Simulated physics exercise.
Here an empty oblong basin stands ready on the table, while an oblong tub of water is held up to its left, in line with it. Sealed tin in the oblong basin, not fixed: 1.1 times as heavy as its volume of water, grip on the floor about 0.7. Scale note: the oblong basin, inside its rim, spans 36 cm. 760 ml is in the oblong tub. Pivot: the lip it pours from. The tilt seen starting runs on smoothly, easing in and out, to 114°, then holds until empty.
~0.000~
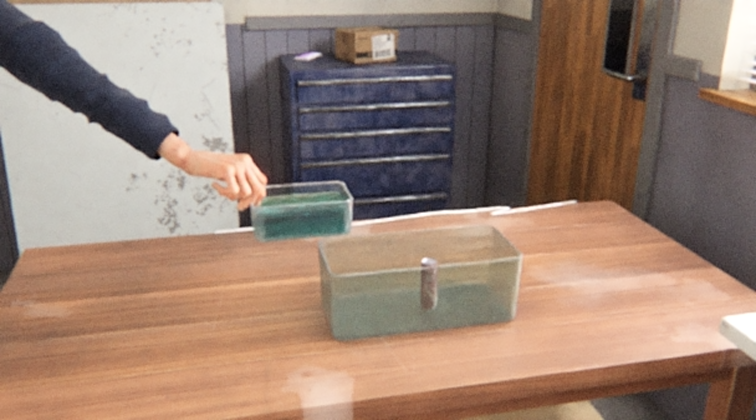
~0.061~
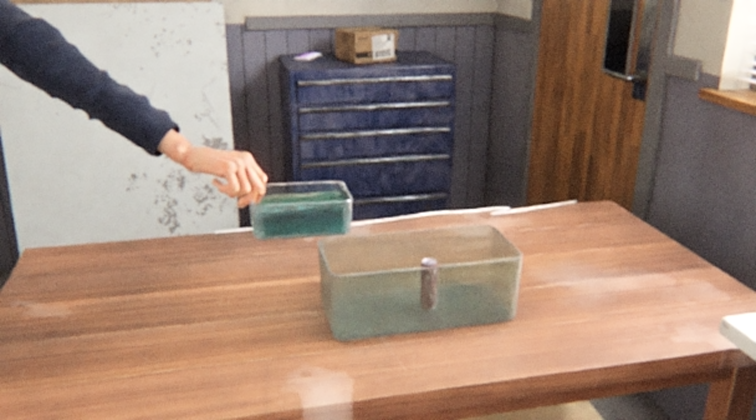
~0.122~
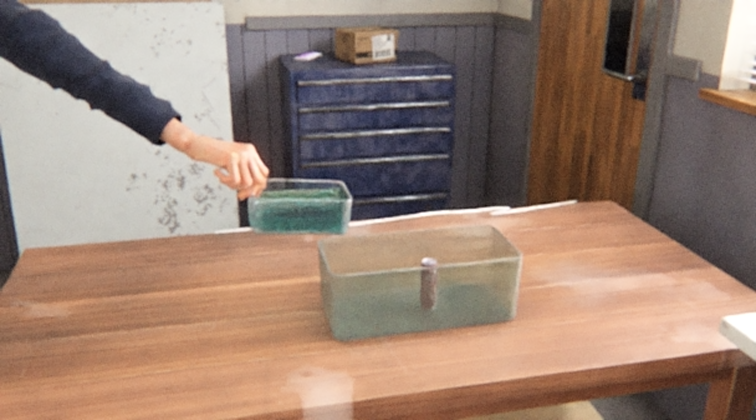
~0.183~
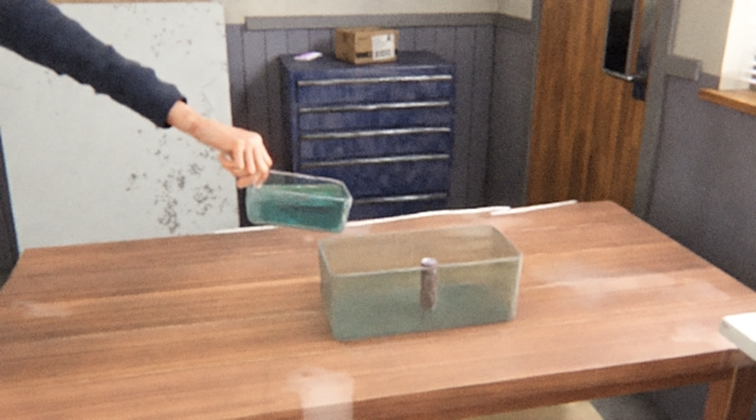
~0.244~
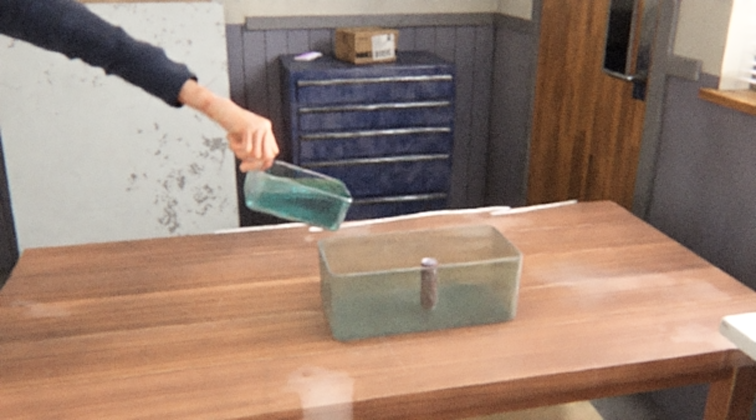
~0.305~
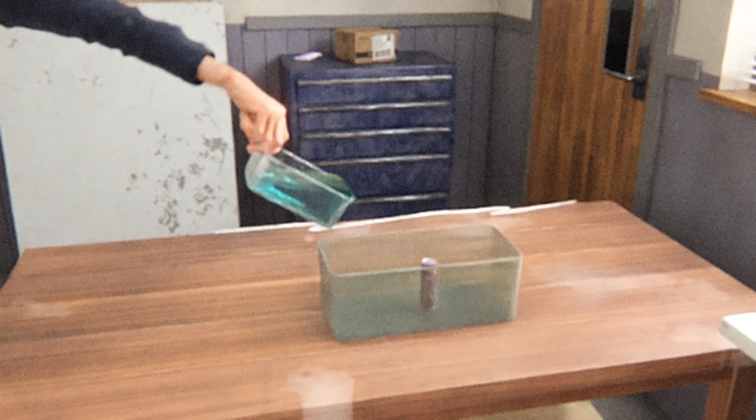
A hand in a dark sleeve held a small clear tub of blue-green water above a wooden table, then gradually tilted it rightward toward a larger clear basin with a small tin inside.
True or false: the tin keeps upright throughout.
False.
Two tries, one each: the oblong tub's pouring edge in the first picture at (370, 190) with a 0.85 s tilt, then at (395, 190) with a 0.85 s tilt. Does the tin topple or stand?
Try 1: Still standing; try 2: Still standing.
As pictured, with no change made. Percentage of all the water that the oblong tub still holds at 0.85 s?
Around 1 in a hundred is still there.
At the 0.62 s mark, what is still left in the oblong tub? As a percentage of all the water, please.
Close to 14 percent of the liquid remains at that time.
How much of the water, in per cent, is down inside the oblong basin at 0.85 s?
Roughly 94 per cent.
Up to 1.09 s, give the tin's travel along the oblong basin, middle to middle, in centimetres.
Estimate: Around 7 cm.
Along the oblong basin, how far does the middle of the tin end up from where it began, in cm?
Roughly 7.0 cm.
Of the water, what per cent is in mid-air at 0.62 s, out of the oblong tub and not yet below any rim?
Some 58 per cent.
After 0.62 s the tilt is 94° and 14 per cent is still to pour; the tin stands where it began.
After 0.85 s the tilt is 114° and 1 per cent is still to pour; the tin lies on its side.
After 1.09 s the tilt is 114° and 0 per cent is still to pour; the tin lies on its side.
After 1.35 s the tilt is 114° and 0 per cent is still to pour; the tin lies on its side.
In the end the tin lies on its side.
